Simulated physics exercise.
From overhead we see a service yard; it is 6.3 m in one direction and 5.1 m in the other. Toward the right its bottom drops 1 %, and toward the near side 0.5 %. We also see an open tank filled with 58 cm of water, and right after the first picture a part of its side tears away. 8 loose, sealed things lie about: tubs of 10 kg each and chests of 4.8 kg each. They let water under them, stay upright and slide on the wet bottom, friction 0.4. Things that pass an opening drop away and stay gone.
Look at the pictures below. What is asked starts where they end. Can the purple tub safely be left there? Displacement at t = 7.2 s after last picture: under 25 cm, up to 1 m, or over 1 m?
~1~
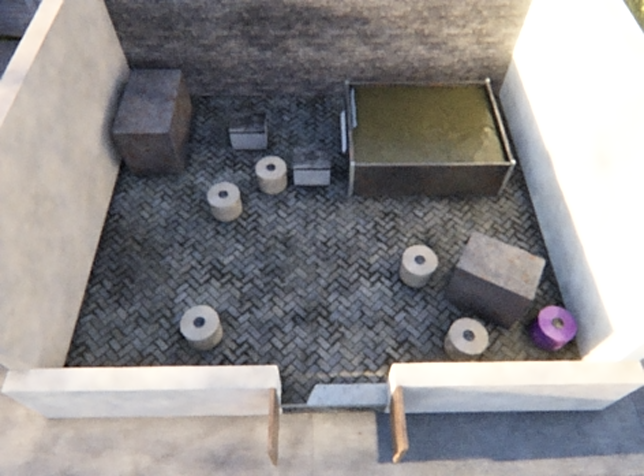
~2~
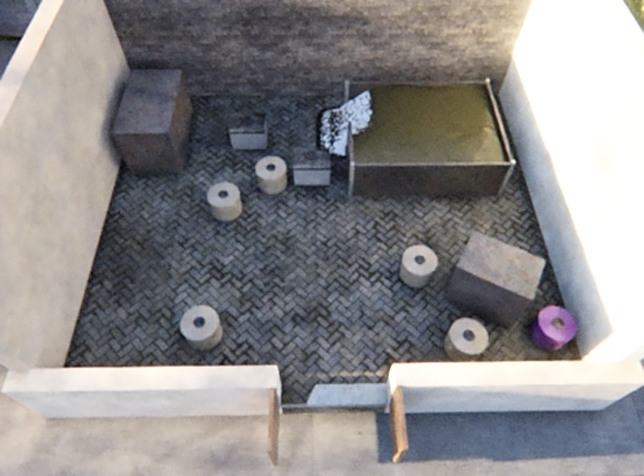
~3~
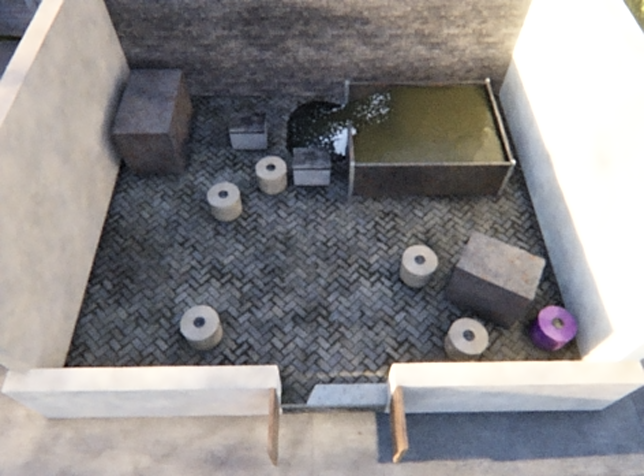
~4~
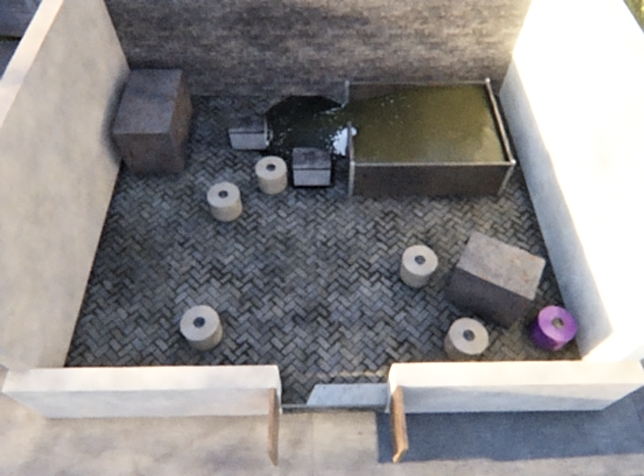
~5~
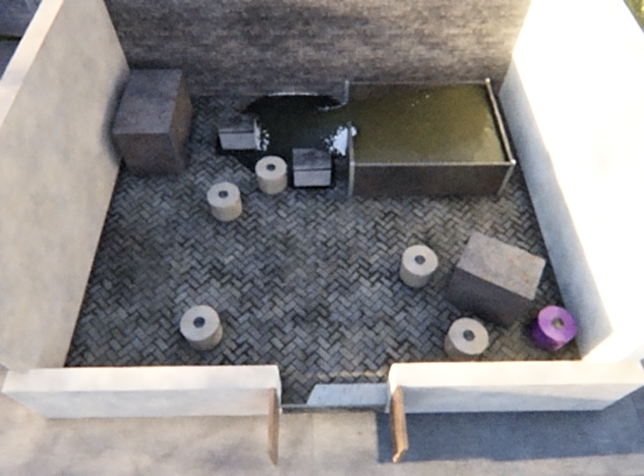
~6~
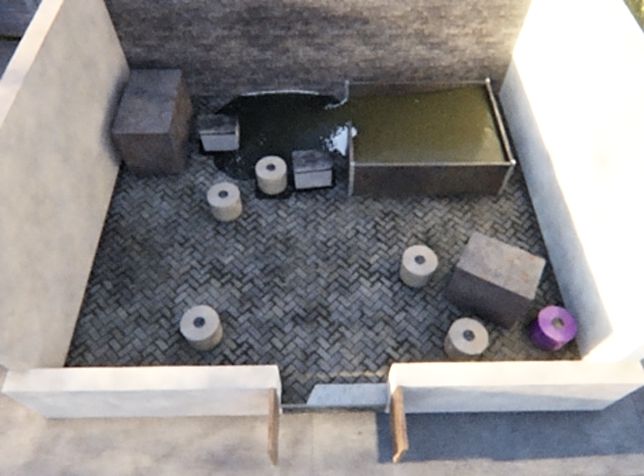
Up to 1 m.
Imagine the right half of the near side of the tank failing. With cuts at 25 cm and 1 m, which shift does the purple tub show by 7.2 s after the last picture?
The purple tub simply gets swept away.
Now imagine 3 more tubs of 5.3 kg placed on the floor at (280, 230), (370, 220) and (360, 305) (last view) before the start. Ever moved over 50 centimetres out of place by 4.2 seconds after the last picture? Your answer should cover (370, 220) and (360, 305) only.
Well, the first one is lower and the other lower.
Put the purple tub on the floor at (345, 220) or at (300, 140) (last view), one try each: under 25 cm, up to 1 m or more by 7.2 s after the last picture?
Well, it scarcely moves on the first try and gets swept off on the second.
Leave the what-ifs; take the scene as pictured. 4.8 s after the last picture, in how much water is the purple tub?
I'd say around 0 cm.
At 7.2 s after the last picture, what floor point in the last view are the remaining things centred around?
Close to (407, 285).
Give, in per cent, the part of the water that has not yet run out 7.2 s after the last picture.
96 % or so.
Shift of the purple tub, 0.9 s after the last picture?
Close to 0 cm.
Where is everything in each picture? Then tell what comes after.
The first picture shows the purple tub at (557, 323), on the bottom; 3.9 m2 under water; 0 of 8 have shifted.
The second picture shows the purple tub at (557, 323), on the bottom; water covers 4.4 m2; 0 of 8 have shifted.
The third picture shows the purple tub at (557, 323) rests on the ground; 5.1 m2 under water; 0 of 8 have shifted.
The fourth picture shows the purple tub at (557, 323), on the bottom; 5.8 m2 under water; 0 of 8 have shifted.
The fifth picture shows the purple tub at (557, 323), on the bottom; 6.6 m2 under water; 1 of 8 have shifted.
The sixth picture shows the purple tub at (557, 323) rests on the ground; water covers 7.4 m2; 1 of 8 have shifted.
Then, 0.9 s after the last picture the purple tub is near (557, 323), 0.0 m from its start, aground; 0 of 8 are out; 1 afloat.
Then, 2.8 s after the last picture the purple tub is near (557, 323), 0.0 m from its start, aground; 0 of 8 are out; 1 afloat.
Then, 4.8 s after the last picture the purple tub is near (557, 323), 0.0 m from its start, aground; 0 of 8 are out; 2 afloat.
Then, 7.2 s after the last picture the purple tub is near (548, 270), 0.7 m from its start, aground; 0 of 8 are out; 5 afloat.
